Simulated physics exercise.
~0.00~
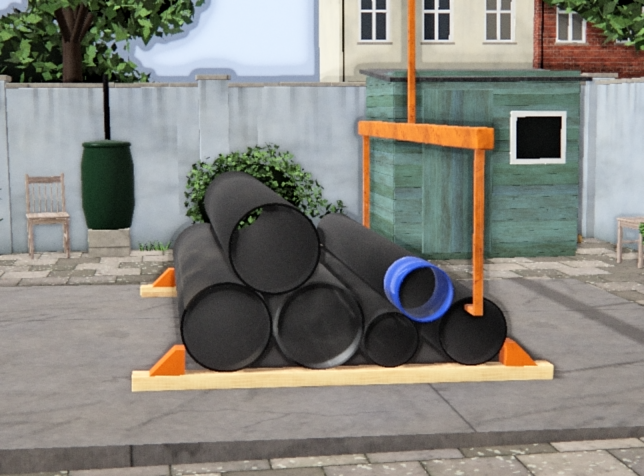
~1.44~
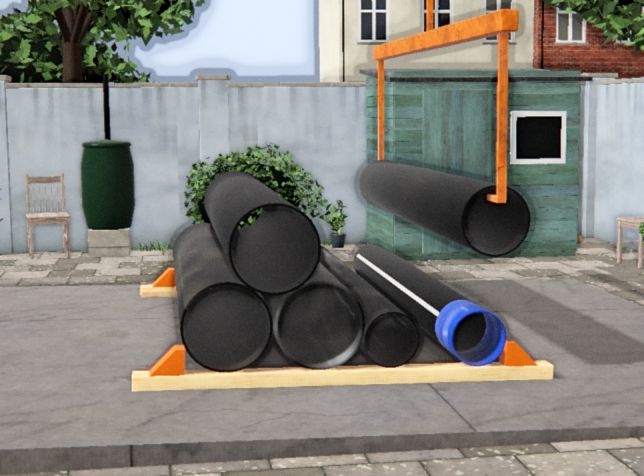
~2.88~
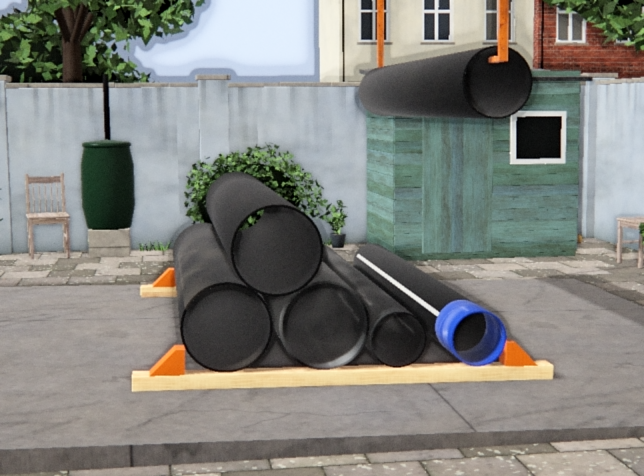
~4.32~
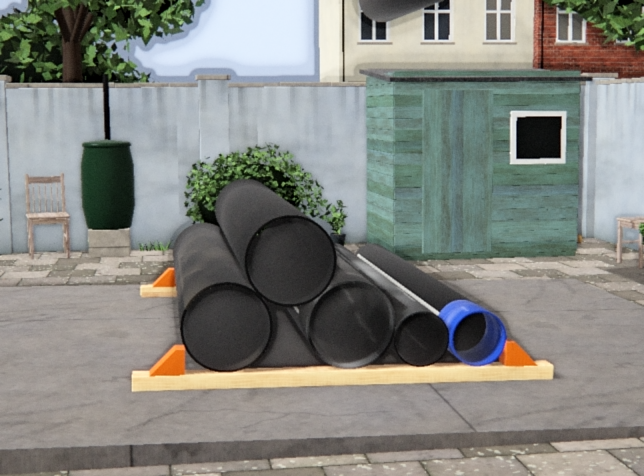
An orange beam lifts away a black pipe, and the blue-ended pipe drops into its place.
